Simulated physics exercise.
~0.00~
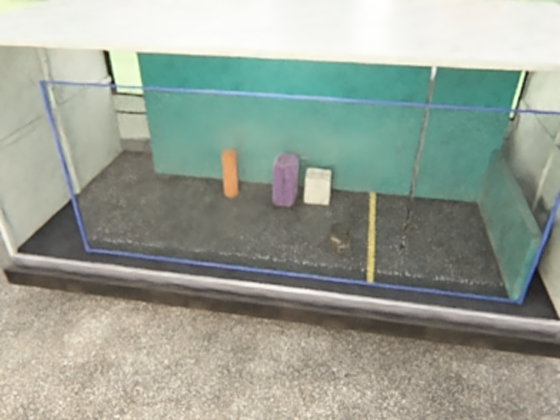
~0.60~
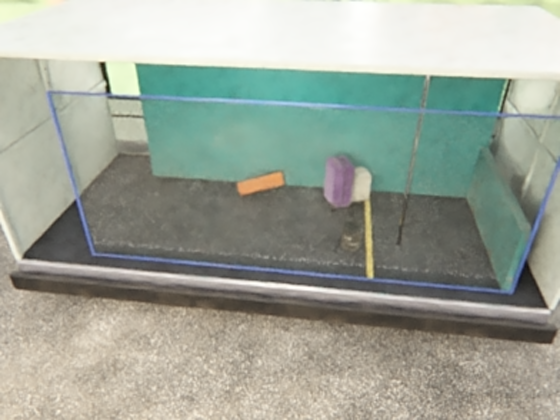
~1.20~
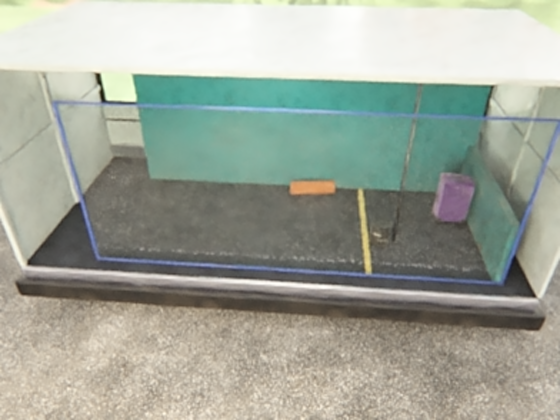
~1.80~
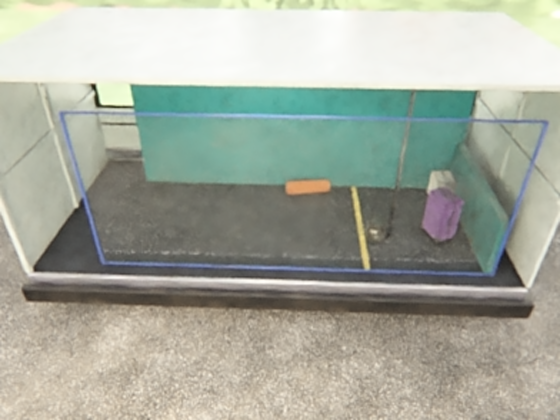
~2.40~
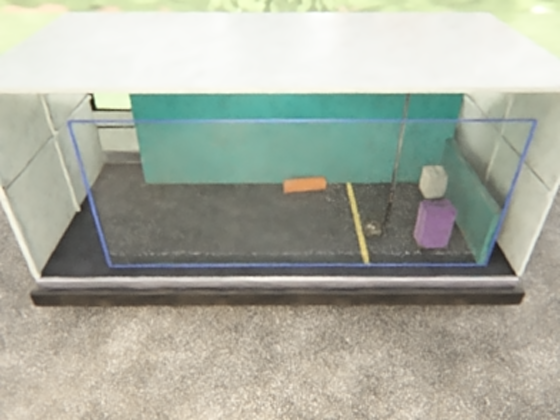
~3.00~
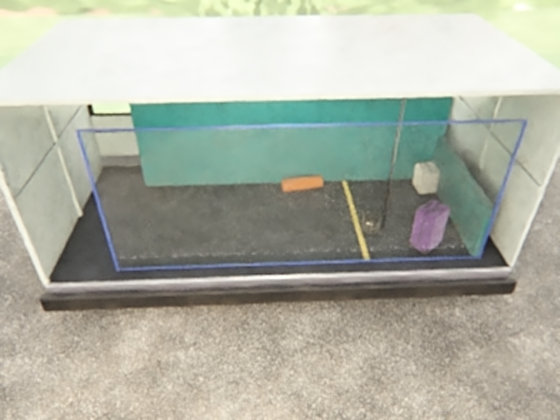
Purple case and white block sliding right past a yellow line while an orange roll topples and stops short of it.
